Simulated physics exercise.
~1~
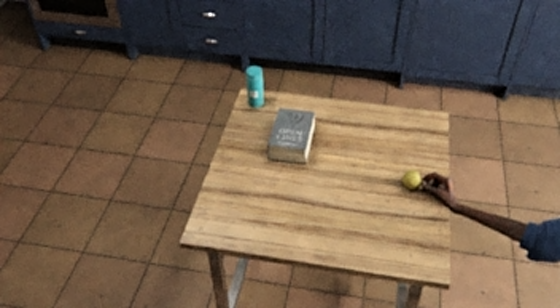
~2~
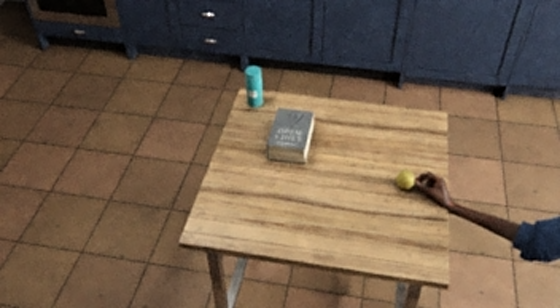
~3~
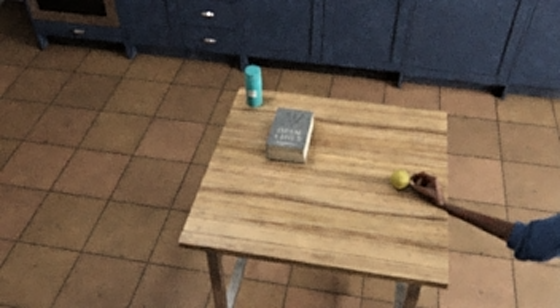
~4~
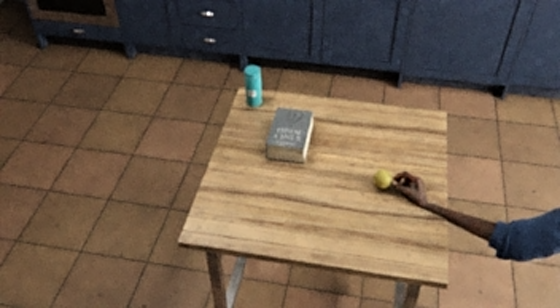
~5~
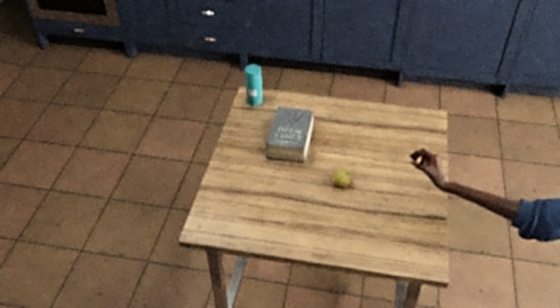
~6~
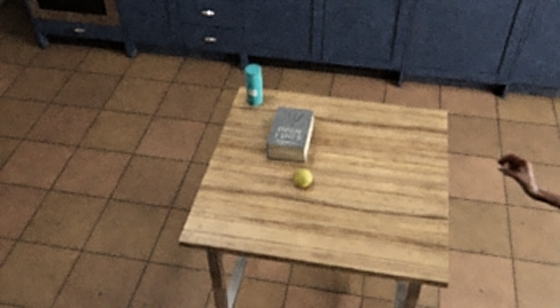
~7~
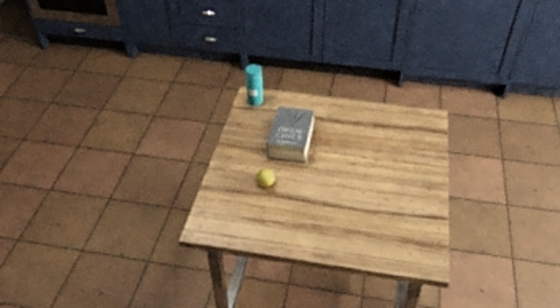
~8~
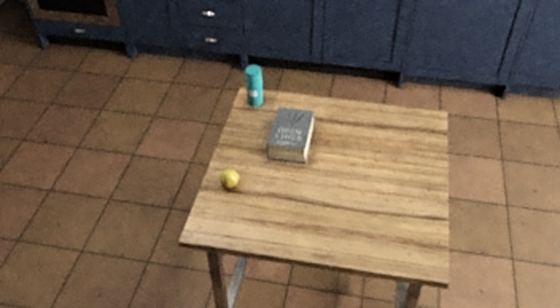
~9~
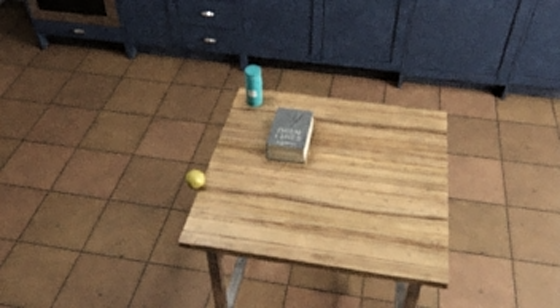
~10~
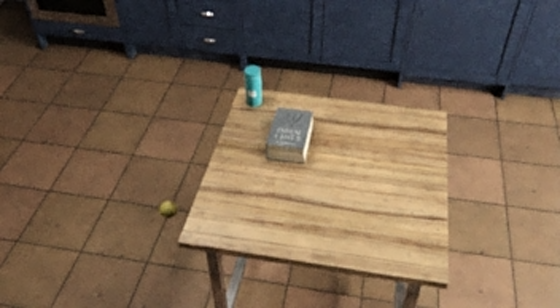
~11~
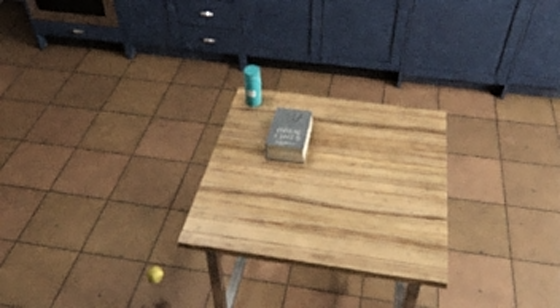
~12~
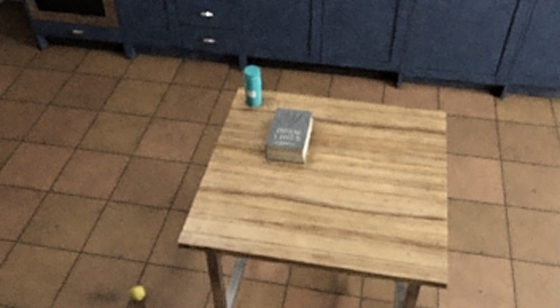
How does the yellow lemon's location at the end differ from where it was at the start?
At the start the yellow lemon is near the right edge of the wooden table, by the hand. At the end it is down on the tiled floor, off to the left of the table.
